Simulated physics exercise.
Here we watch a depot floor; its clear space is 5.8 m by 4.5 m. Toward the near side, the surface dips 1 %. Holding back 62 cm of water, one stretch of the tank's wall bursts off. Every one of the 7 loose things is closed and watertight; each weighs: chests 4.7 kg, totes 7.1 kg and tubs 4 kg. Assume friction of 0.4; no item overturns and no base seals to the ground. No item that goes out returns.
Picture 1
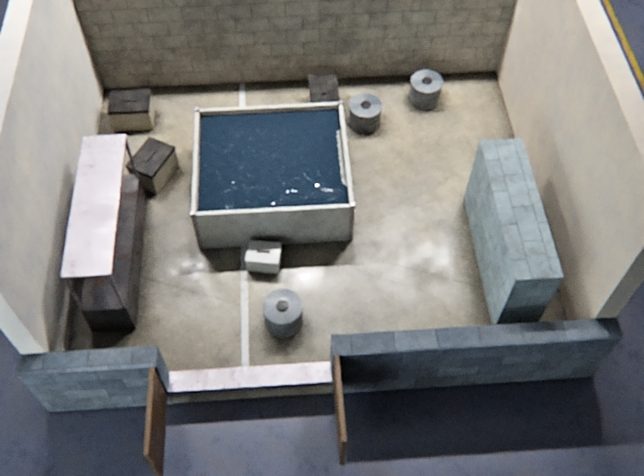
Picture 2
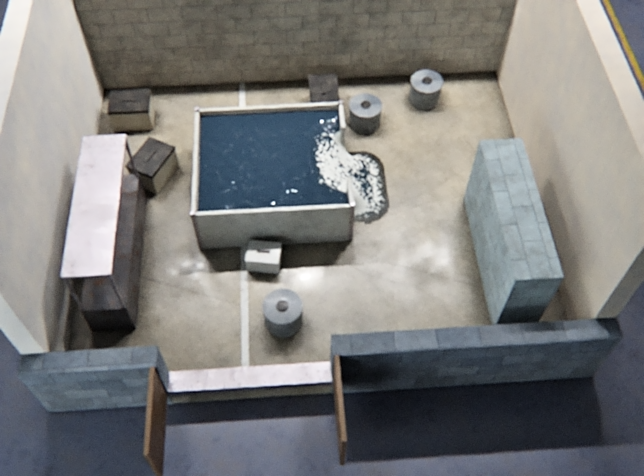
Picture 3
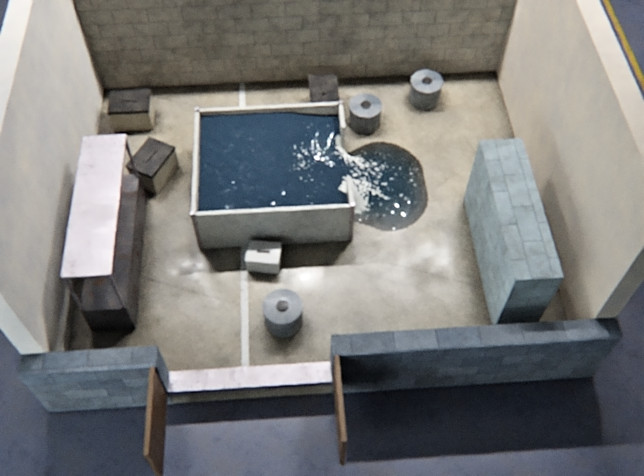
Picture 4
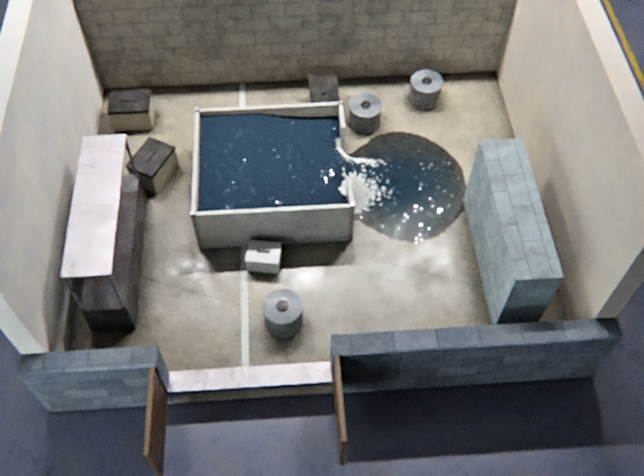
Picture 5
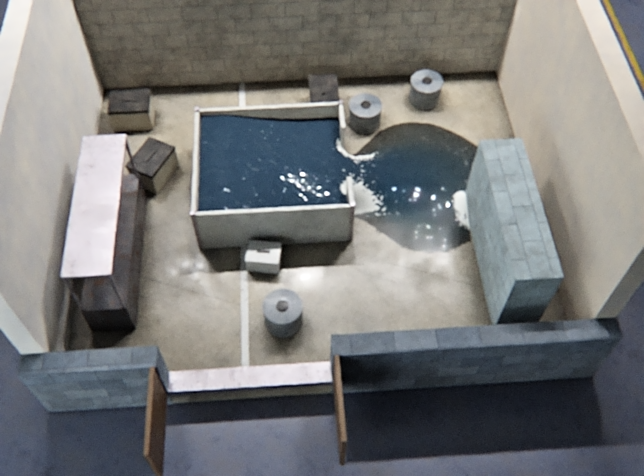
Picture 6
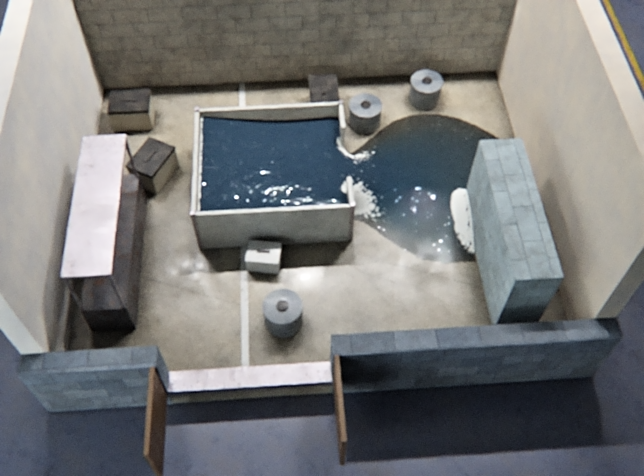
In the video, water bursts through the right side of a square tank in a walled room and spreads across the floor, reaching the gray block wall on the right, while the surrounding boxes and round tubs stay still.
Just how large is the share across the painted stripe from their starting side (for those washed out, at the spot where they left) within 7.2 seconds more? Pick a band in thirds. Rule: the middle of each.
Band: One to two thirds.
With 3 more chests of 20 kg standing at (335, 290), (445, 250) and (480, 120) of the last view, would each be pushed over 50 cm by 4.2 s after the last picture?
One by one they come out lesser, larger, larger.
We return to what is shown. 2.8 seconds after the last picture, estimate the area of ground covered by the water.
My estimate is roughly 18 m2.
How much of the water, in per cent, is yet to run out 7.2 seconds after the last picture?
About 96 in a hundred parts of the water.
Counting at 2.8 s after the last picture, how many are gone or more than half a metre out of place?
At that time I count 3.
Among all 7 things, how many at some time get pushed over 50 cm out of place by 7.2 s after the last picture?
The tally stands at 6.
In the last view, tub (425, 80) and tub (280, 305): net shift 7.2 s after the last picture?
The shifts read 350 cm and 200 cm, in that sequence.
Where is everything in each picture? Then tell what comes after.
In the first picture, a chest at (324, 88), on the bottom; a tote at (263, 252) rests on the ground; 3.0 m2 under water; 0 of 7 have shifted.
In the second picture, a chest at (324, 88) rests on the ground; a tote at (263, 252) rests on the ground; 3.5 m2 under water; 0 of 7 have shifted.
In the third picture, a chest at (324, 88), on the bottom; a tote at (263, 252) rests on the ground; water covers 4.2 m2; 0 of 7 have shifted.
In the fourth picture, a chest at (324, 88), on the bottom; a tote at (263, 252), on the bottom; water covers 5.1 m2; 0 of 7 have shifted.
In the fifth picture, a chest at (324, 88), on the bottom; a tote at (263, 252), on the bottom; 5.9 m2 under water; 0 of 7 have shifted.
In the sixth picture, a chest at (324, 88), on the bottom; a tote at (263, 252) rests on the ground; 6.7 m2 under water; 0 of 7 have shifted.
Then, 0.9 s after the last picture 0 of 7 are over the mark; 0 afloat.
Then, 2.8 s after the last picture 1 of 7 are over the mark; 3 afloat.
Then, 4.8 s after the last picture 4 of 7 are over the mark; 5 afloat.
Then, 7.2 s after the last picture 4 of 7 are over the mark; 7 afloat.
